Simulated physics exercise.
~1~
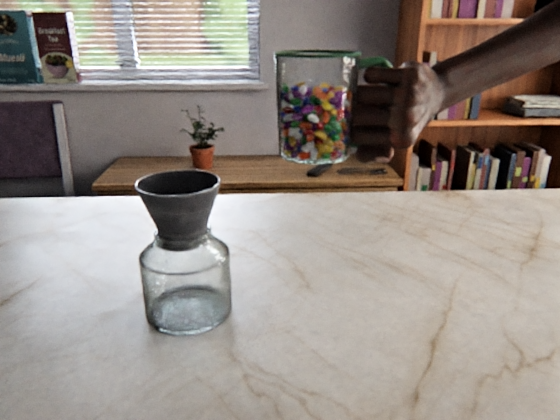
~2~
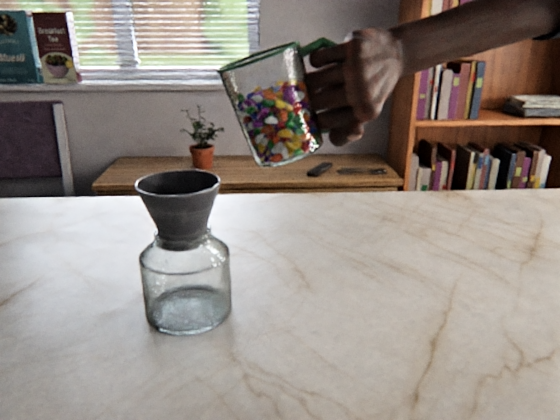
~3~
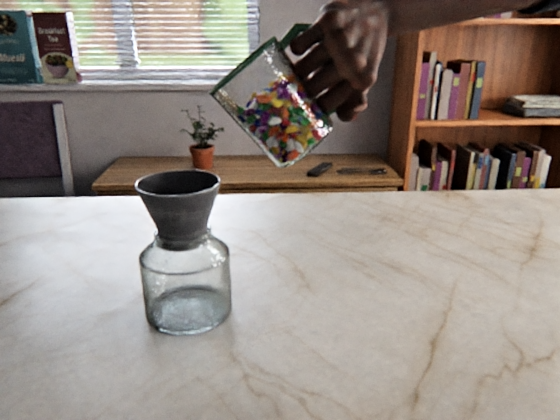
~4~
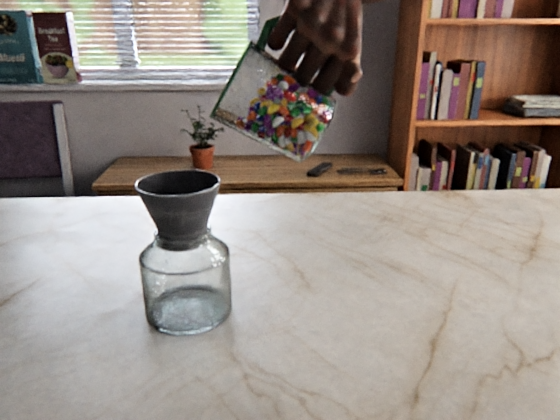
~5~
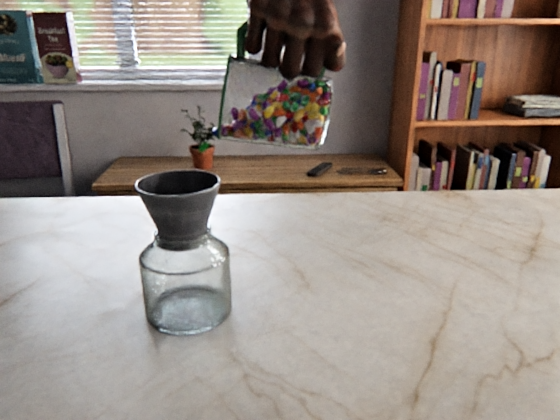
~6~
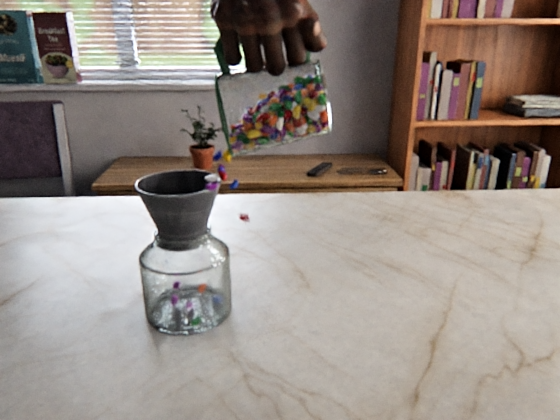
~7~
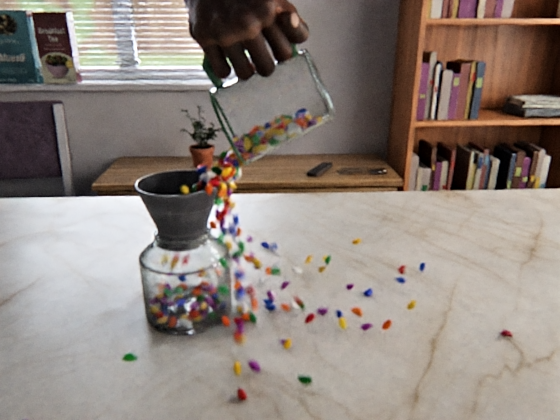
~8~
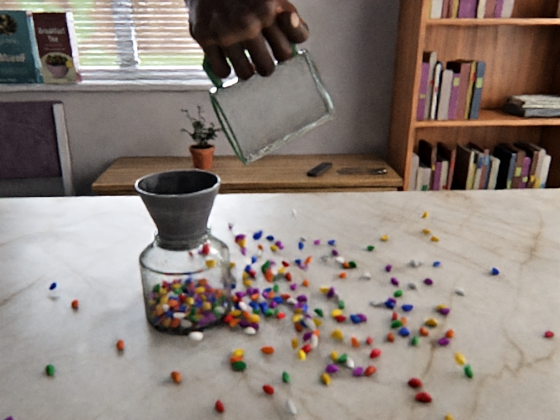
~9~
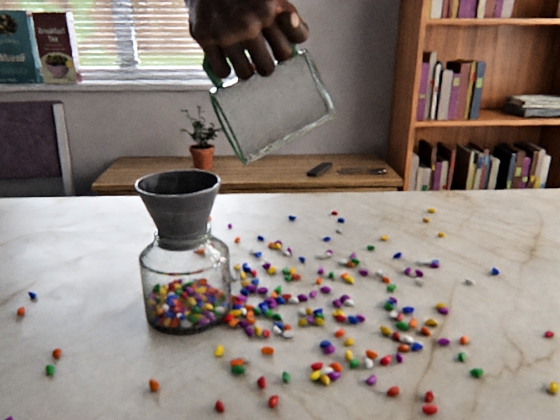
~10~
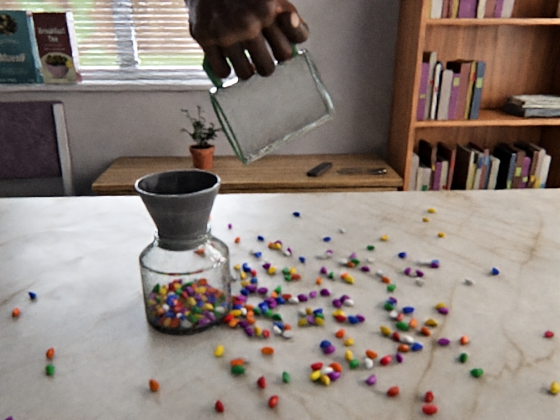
To begin with, a hand holds a clear cup of colourful jelly beans upright above a marble table, to the right of a glass jar with a grey funnel in its neck. The hand moves the cup left and tips it steadily toward the funnel. Once the cup lies on its side, a few beans slide out, some dropping into the jar. Then a thick stream pours over the funnel's right edge, and many beans scatter across the table. Finally, the cup hangs empty, the jar is partly filled, and most of the beans lie spilt outside.
